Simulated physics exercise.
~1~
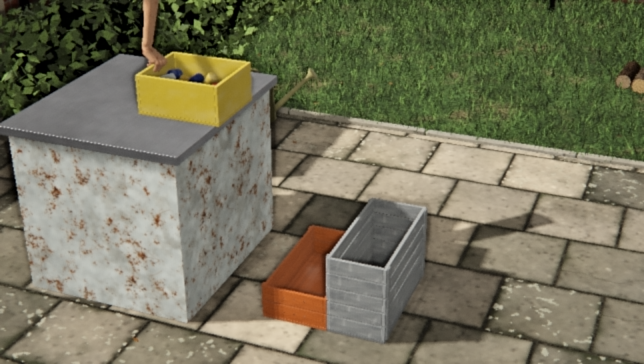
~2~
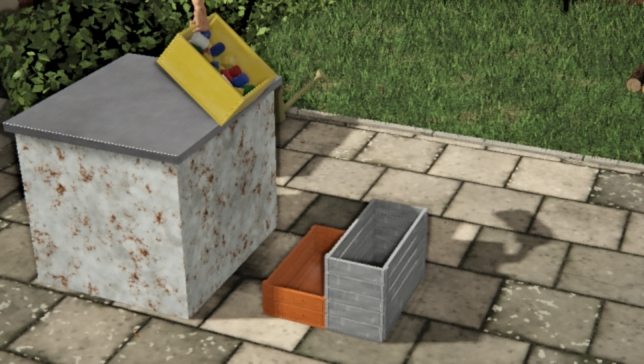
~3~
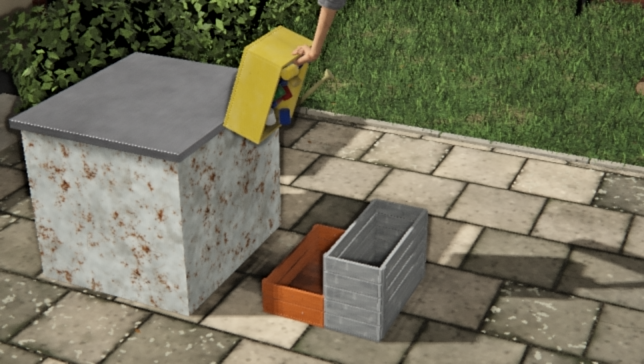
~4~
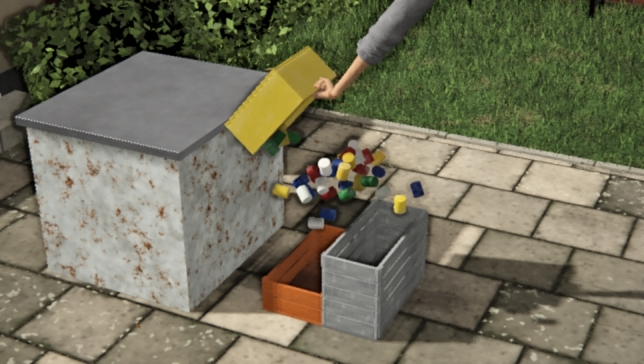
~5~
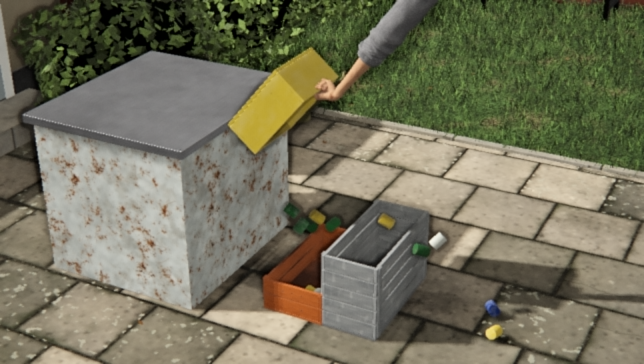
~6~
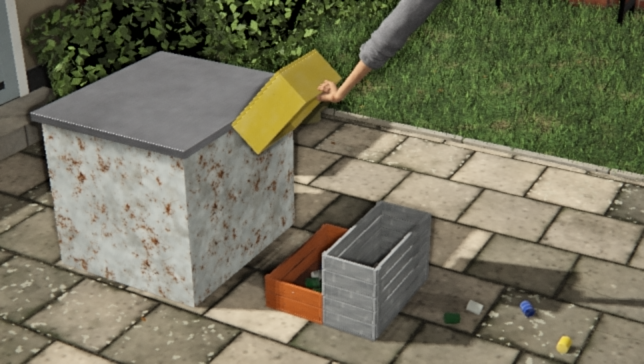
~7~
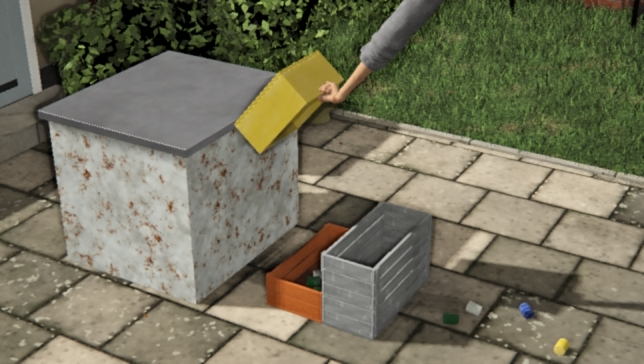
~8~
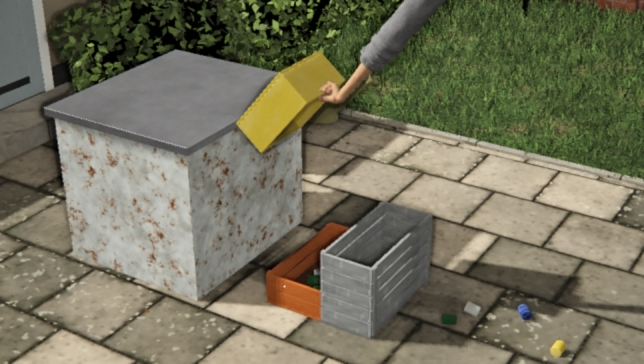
A yellow box held by a hand tips over the right edge of a speckled block, spilling small colourful cylinders towards an orange tub and a taller grey trough on the paving; most drop inside them, while four come to rest on the slabs beyond the trough.
